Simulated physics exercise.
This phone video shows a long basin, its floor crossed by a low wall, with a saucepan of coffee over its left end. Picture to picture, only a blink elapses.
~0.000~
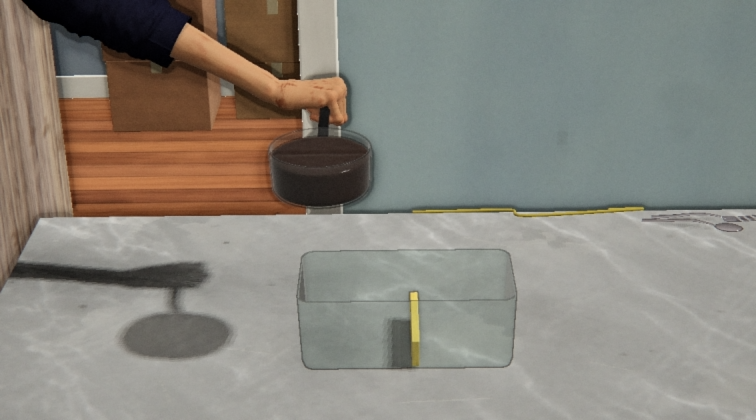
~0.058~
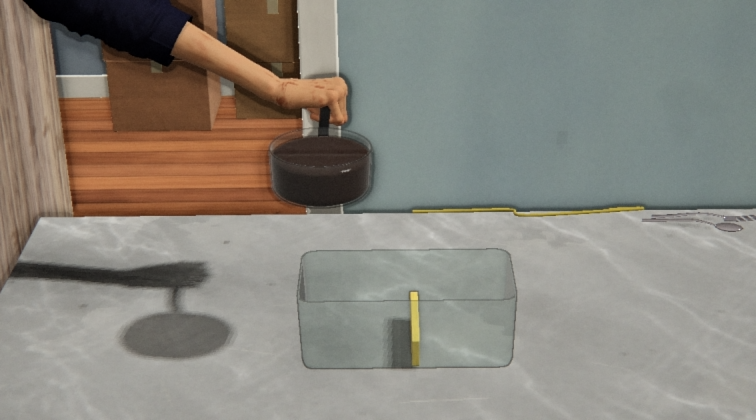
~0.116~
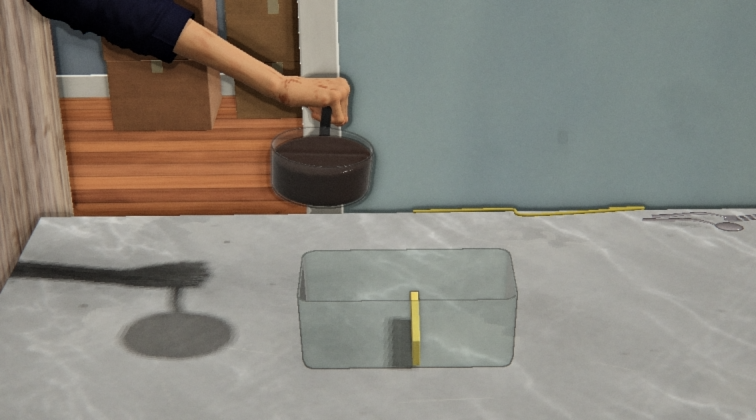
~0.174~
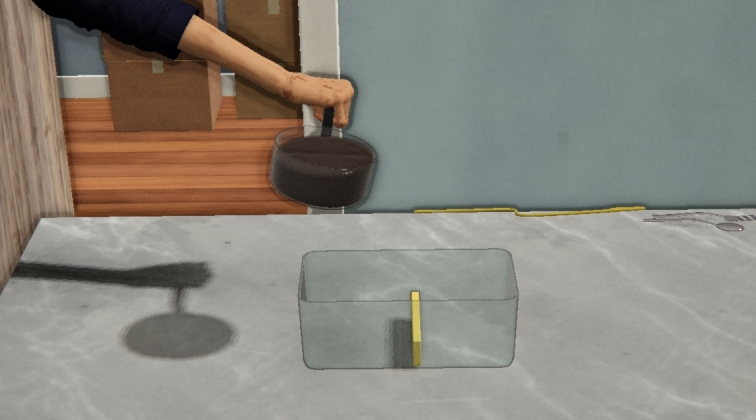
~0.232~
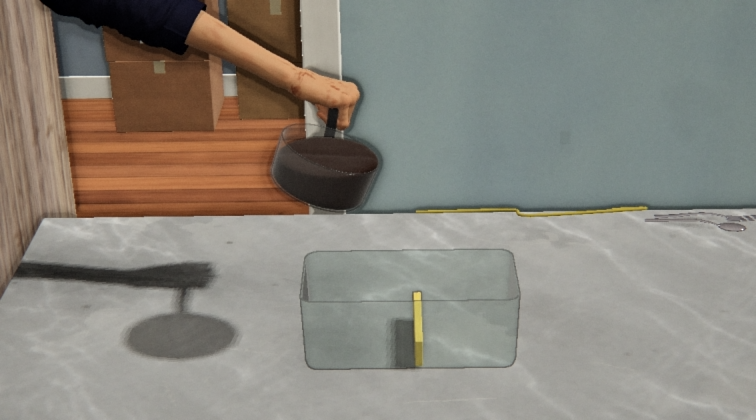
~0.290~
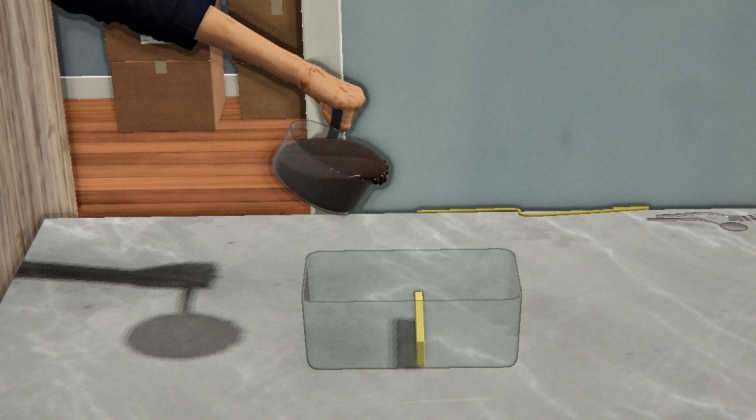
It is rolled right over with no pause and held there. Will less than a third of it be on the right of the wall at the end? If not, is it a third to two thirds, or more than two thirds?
No, a third to two thirds.
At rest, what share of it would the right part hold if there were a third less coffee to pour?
It works out near 35 percent.
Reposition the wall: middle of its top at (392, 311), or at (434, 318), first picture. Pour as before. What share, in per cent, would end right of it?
Roughly 75 per cent first and roughly 25 per cent second.
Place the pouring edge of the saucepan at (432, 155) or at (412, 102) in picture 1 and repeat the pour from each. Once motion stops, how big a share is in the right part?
85 % and 85 %.
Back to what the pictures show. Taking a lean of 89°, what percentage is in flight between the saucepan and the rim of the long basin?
Near 50 %.
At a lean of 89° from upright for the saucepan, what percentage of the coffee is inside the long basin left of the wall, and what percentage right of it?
About 5 % left and about 25 % right.
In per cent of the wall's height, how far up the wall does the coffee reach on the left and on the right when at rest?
30 % left, 50 % right.
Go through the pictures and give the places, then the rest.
Tilt 0°; pouring edge (371, 148); surface from (271, 155) to (369, 153); the long basin's rim runs from (300, 277) to (513, 275); the wall's top is at (415, 317), in the first picture.
Tilt 1°; pouring edge (371, 148); surface from (272, 154) to (370, 153), in the second picture.
Tilt 5°; pouring edge (373, 152); surface from (273, 153) to (371, 154), in the third picture.
Tilt 12°; pouring edge (375, 157); surface from (275, 152) to (374, 155), in the fourth picture.
Tilt 20°; pouring edge (378, 165); surface from (277, 154) to (379, 160); 1 per cent is over the edge, in the fifth picture.
Tilt 31°; pouring edge (379, 174); surface from (276, 154) to (373, 164); 6 per cent is over the edge, in the sixth picture.
A moment on, the saucepan is tipped on its side and 24 per cent is still to pour, 4 is left of the wall and 24 right of it.
Next, the saucepan is tipped right over and 5 per cent is still to pour, 31 is left of the wall and 56 right of it.
Then the saucepan is tipped right over and 0 per cent is still to pour, 41 is left of the wall and 55 right of it.
Later the saucepan is tipped right over and 0 per cent is still to pour, 42 is left of the wall and 56 right of it.
Finally, 42 per cent lies left of the wall, 56 right of it and 2 outside.
